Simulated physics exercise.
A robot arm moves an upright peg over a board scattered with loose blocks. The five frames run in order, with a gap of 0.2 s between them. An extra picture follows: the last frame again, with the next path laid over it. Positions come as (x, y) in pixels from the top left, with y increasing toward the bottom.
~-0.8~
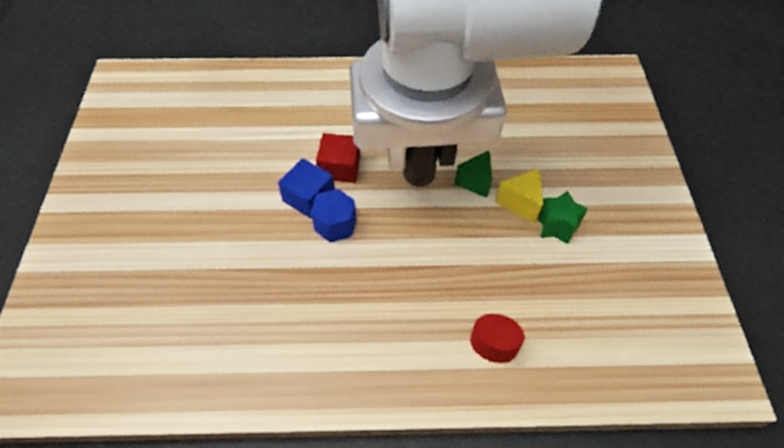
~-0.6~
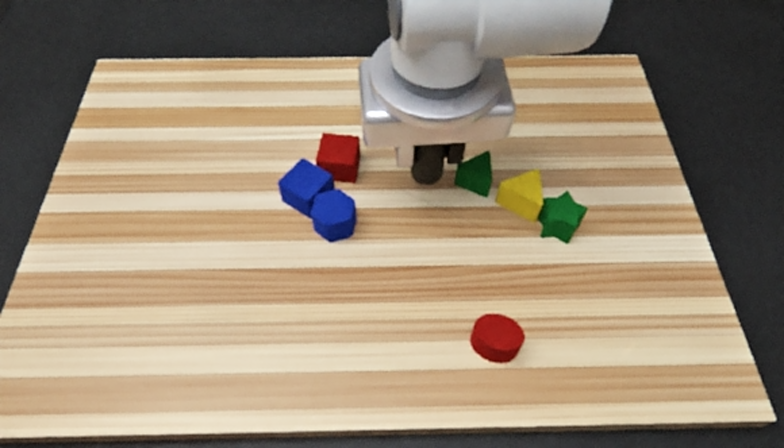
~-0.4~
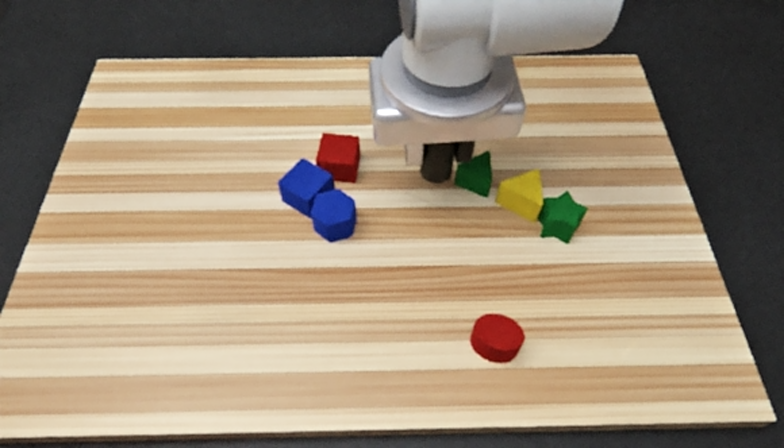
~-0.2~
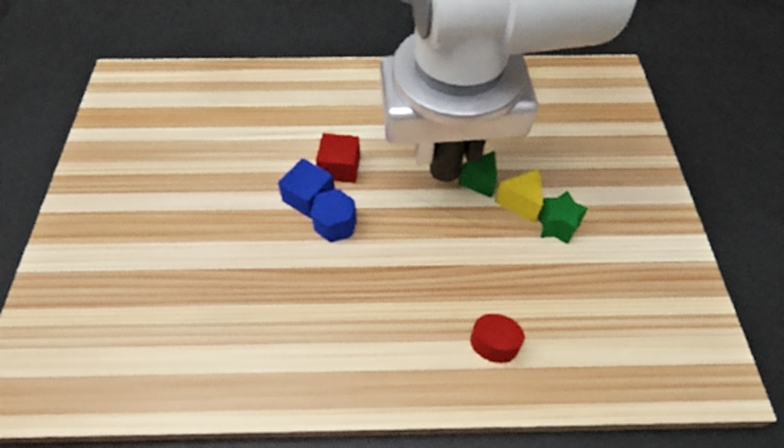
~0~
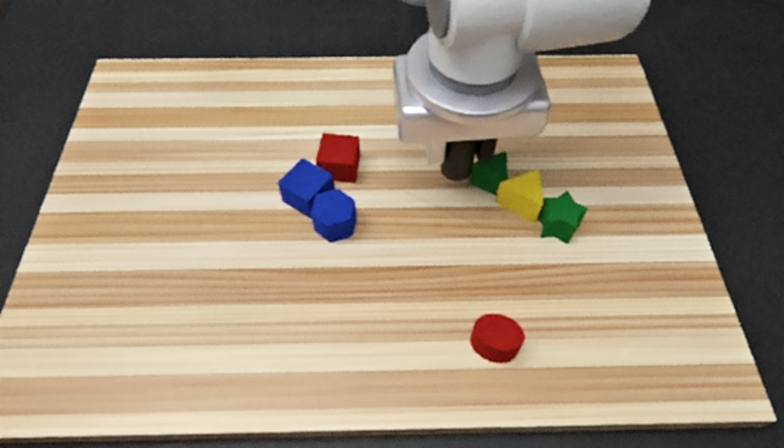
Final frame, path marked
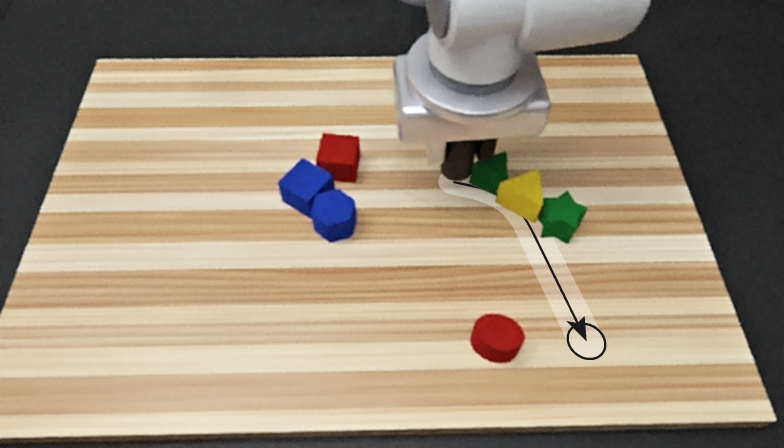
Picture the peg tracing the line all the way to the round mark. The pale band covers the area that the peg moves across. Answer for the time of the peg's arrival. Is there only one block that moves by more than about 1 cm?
No, I don't think so.
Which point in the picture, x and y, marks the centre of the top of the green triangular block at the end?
Final place: (530, 166).
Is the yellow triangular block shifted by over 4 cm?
Yes.
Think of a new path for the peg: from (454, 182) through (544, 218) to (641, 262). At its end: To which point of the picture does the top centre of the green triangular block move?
It sits at (531, 168).
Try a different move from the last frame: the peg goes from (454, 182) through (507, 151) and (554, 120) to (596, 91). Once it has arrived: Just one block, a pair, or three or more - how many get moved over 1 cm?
One block shifts.
The drawn path runs from (454, 182) via (518, 210) and (551, 270), ending at (586, 341).
What follows on the original path. One third of the way, peg at (522, 197); green triangular block at (530, 166), turned 100° anticlockwise; yellow triangular block at (555, 204), turned 25° anticlockwise; green star-shaped block at (594, 217).
Two thirds of the way, peg at (558, 260); green triangular block at (530, 166), turned 100° anticlockwise; yellow triangular block at (590, 245), turned 90° anticlockwise; green star-shaped block at (621, 225), turned 45° anticlockwise.
At the end, peg at (594, 331); green triangular block at (530, 166), turned 100° anticlockwise; red oval not moved; yellow triangular block at (590, 245), turned 90° anticlockwise; green star-shaped block at (621, 225), turned 45° anticlockwise.
